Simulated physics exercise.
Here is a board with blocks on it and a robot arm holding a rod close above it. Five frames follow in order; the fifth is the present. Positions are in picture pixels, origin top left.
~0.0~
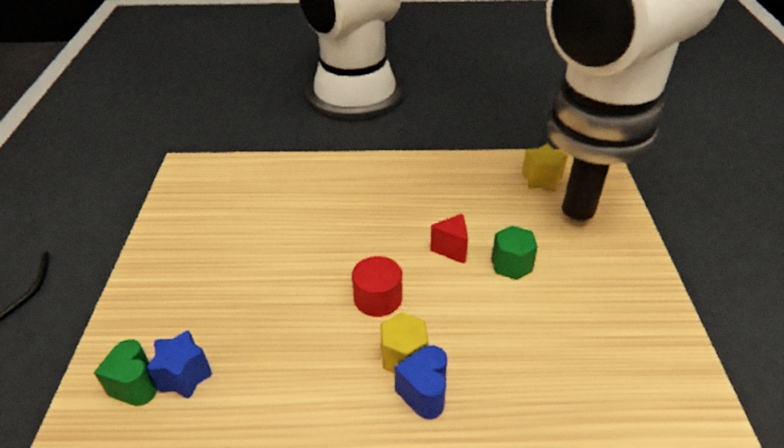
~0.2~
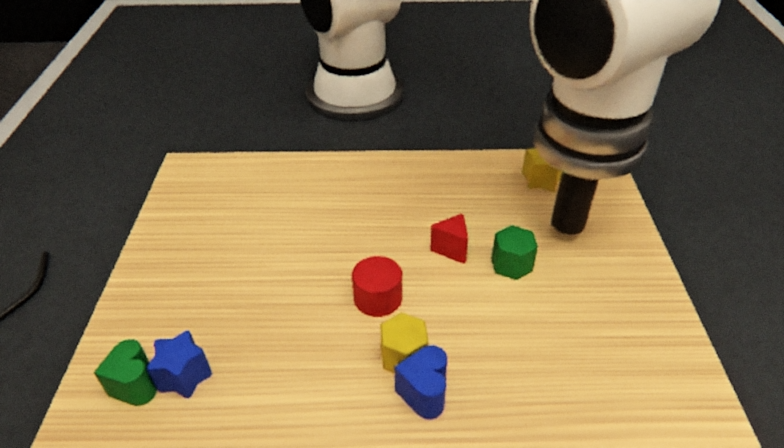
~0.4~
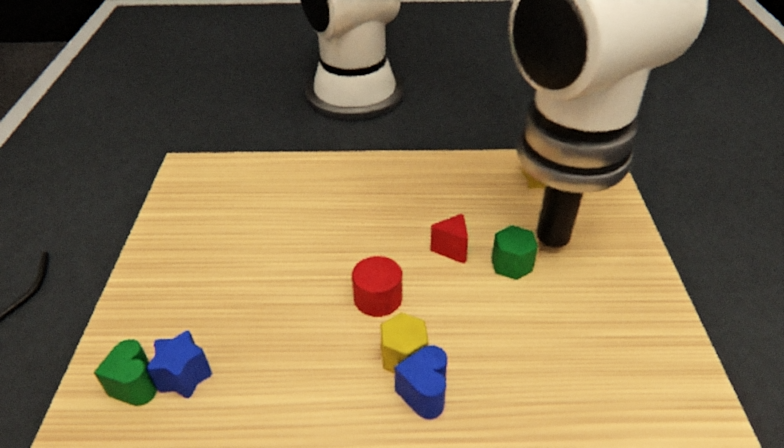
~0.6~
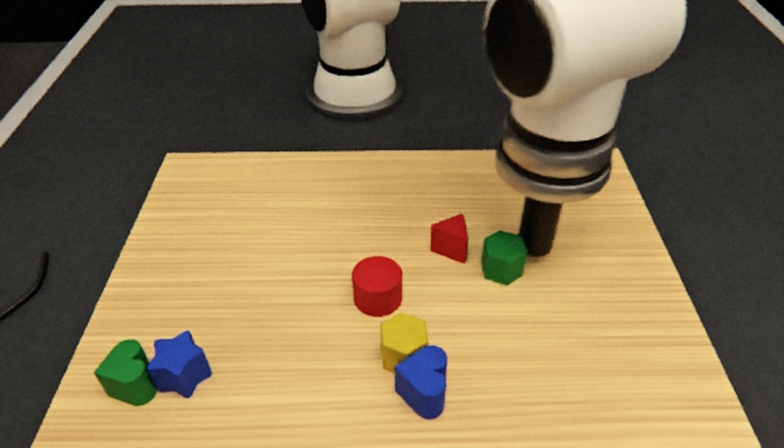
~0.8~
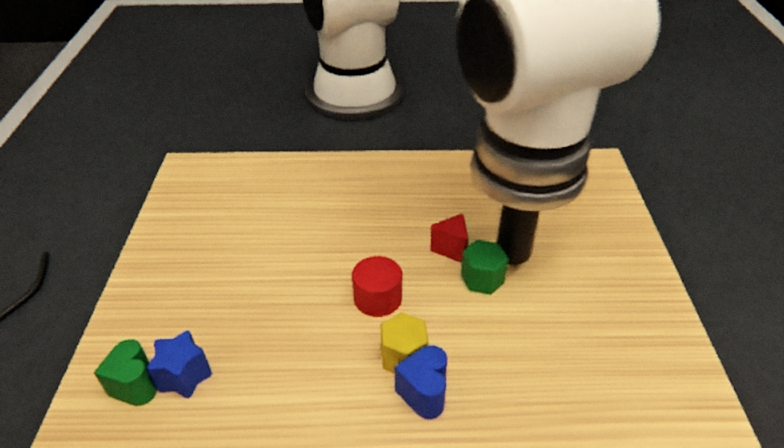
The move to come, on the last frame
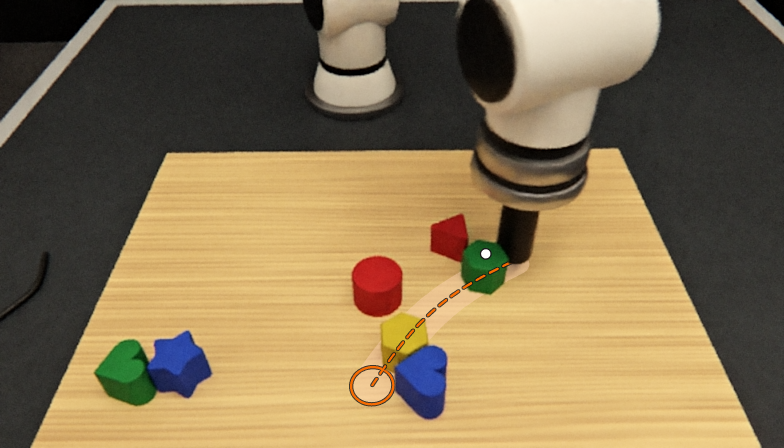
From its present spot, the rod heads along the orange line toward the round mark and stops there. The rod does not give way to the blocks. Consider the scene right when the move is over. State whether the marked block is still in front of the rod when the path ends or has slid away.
My guess is it keeps its place ahead of the rod.
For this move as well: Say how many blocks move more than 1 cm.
Looking at the path, I think two of the blocks end up more than 1 cm away.
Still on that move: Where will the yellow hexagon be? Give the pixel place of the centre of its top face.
At the end it should sit near (307, 433).
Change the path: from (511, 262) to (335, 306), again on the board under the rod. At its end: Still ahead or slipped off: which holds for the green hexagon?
When the path is over, you would find the green hexagon off to the side or behind the rod.
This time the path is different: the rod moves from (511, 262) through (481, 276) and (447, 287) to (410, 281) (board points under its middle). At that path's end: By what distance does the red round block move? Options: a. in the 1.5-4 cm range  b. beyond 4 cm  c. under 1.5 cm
Choice c: Under 1.5 cm.
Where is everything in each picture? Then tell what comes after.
The first frame shows lower end of the rod (579, 210), tops of blocks, yellow hexagon (404, 332), blue heart-shaped block (425, 369), red three-sided block (454, 225), green hexagon (517, 239).
The second frame shows rod (568, 224), blocks as before.
The third frame shows rod (553, 236), blocks as before.
The fourth frame shows rod (534, 245), green hexagon (506, 244).
The fifth frame shows rod (513, 252), yellow hexagon (404, 332), blue heart-shaped block (425, 369), red three-sided block (454, 225), green hexagon (486, 254).
The drawn path runs from (511, 262) through (460, 290) and (413, 331) to (372, 385); the dot is on the green hexagon.
What follows on the original path. One third of the way, rod (460, 281); green hexagon (440, 290), turned 35° anticlockwise.
Two thirds of the way, rod (412, 322); yellow hexagon (362, 370); blue heart-shaped block (427, 374); green hexagon (390, 336), turned 45° anticlockwise.
At the end, rod (372, 376); yellow hexagon (307, 433); blue heart-shaped block (427, 374); red three-sided block not moved; green hexagon (342, 395), turned 40° anticlockwise.
